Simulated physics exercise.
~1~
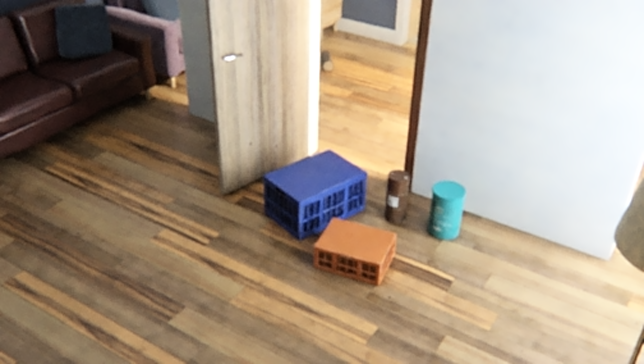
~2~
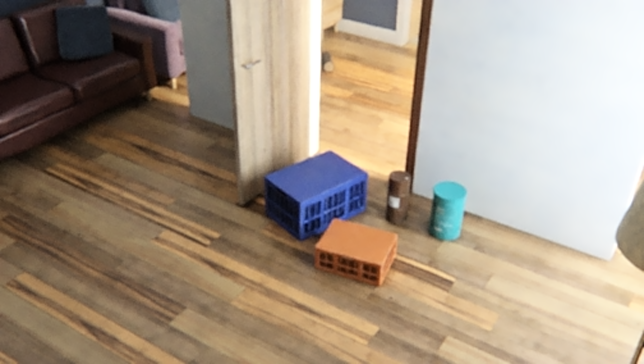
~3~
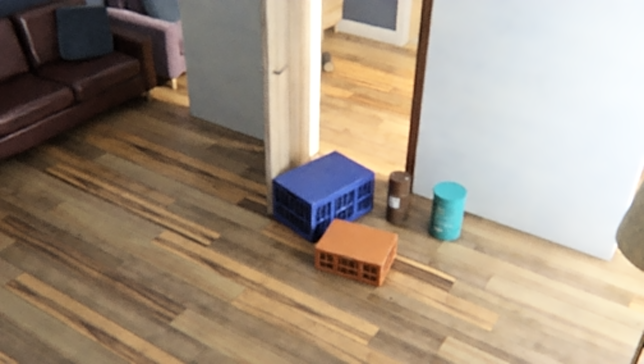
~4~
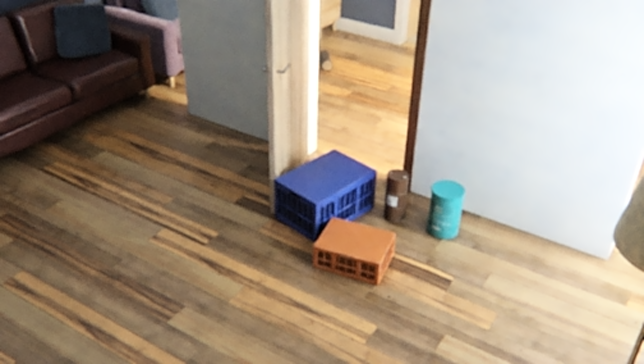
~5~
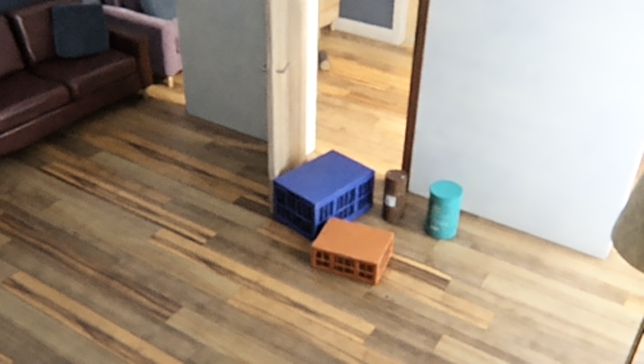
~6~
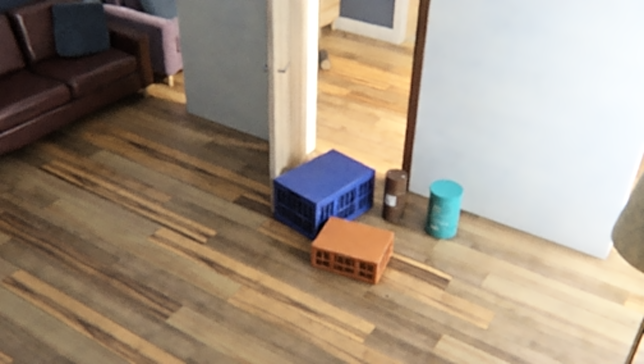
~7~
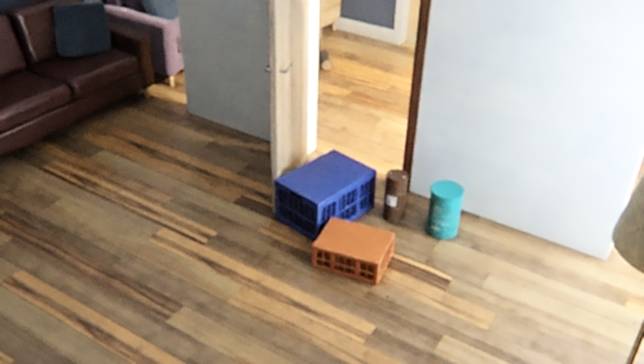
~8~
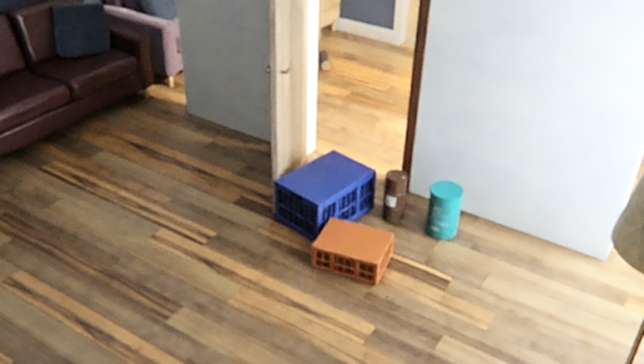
A pale wooden door stands open in a room with a wood-plank floor, seen from above by a slightly swaying camera. A blue crate-like chest sits beside it, with a smaller orange crate in front, a brown canister and a turquoise pail to the right, and a dark leather sofa at the far left. The door swings to the right toward the doorway and meets the blue chest, which slides slightly right. Then the door stops, still well short of closed, and rests against the chest while the other things stay put.
